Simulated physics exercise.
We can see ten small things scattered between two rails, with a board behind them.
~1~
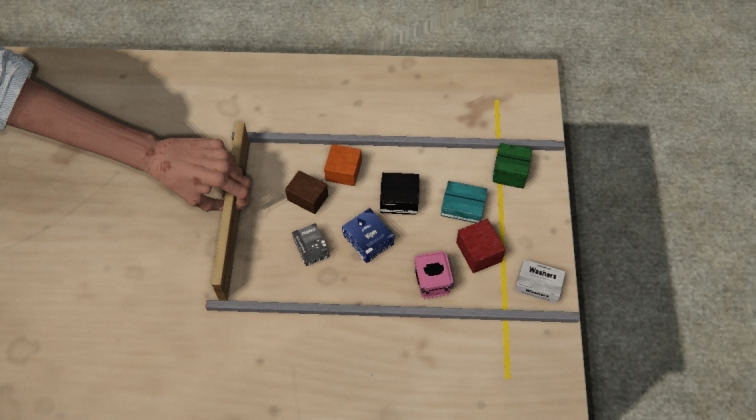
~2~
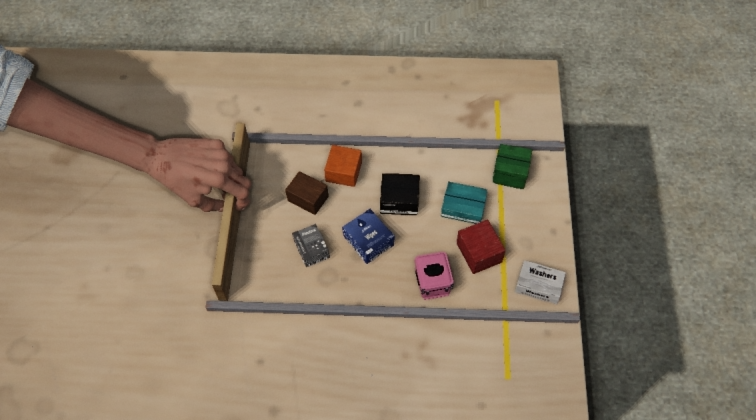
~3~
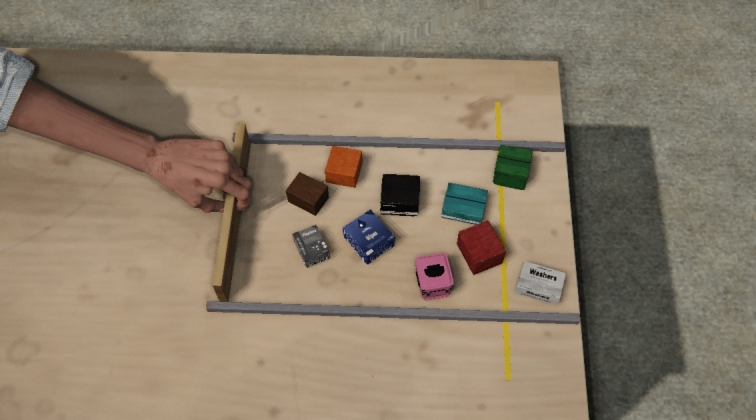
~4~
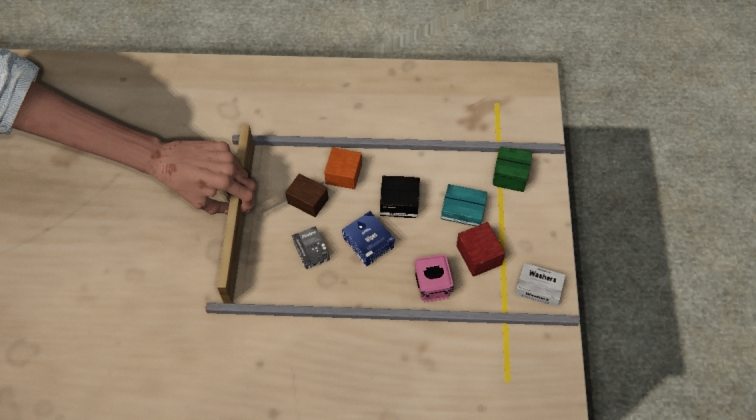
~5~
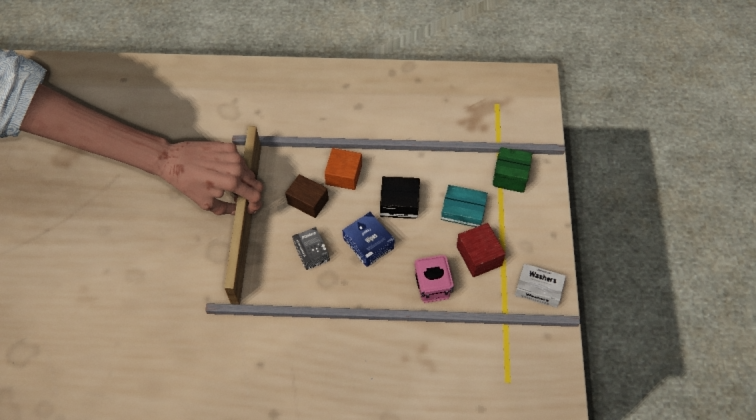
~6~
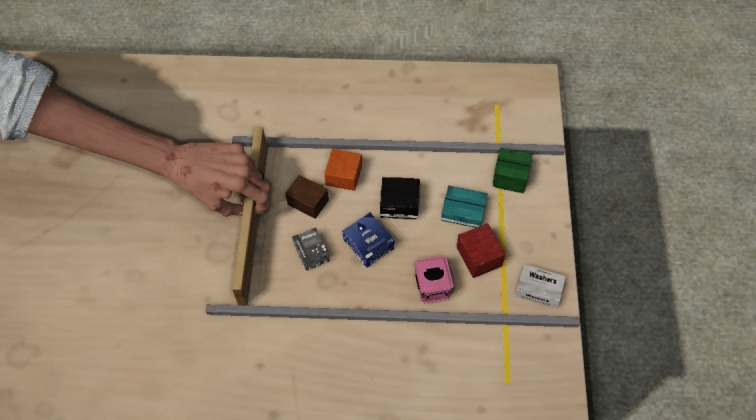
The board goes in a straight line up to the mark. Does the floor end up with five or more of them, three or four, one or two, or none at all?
The floor ends up with one or two.
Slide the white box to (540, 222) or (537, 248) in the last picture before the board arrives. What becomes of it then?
Results in order - down; down.
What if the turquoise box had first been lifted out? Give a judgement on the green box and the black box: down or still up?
Well, the green box goes off the edge while the black box is still there.
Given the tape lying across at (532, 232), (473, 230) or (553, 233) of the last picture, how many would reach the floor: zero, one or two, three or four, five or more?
In turn: 5 or more, zero, more than four.
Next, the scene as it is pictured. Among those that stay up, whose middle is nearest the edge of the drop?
It's the red block that is foremost.
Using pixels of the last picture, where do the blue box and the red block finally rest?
The blue box ends at (547, 232) and the red block at (575, 264).
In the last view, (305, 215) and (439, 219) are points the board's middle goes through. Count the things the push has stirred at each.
I get 2 at the one place and 9 at the other.
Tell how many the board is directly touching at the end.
Total: 4.
A little later, none off yet; white box at rest near (540, 286); green box at rest near (512, 170); red block at rest near (481, 250).
Next, none off yet; white box moving near (545, 289); green box at rest near (512, 170); red block shifted about its own width near (508, 253).
When it is over, the number that fall off is one or two; down, turquoise box and white box.
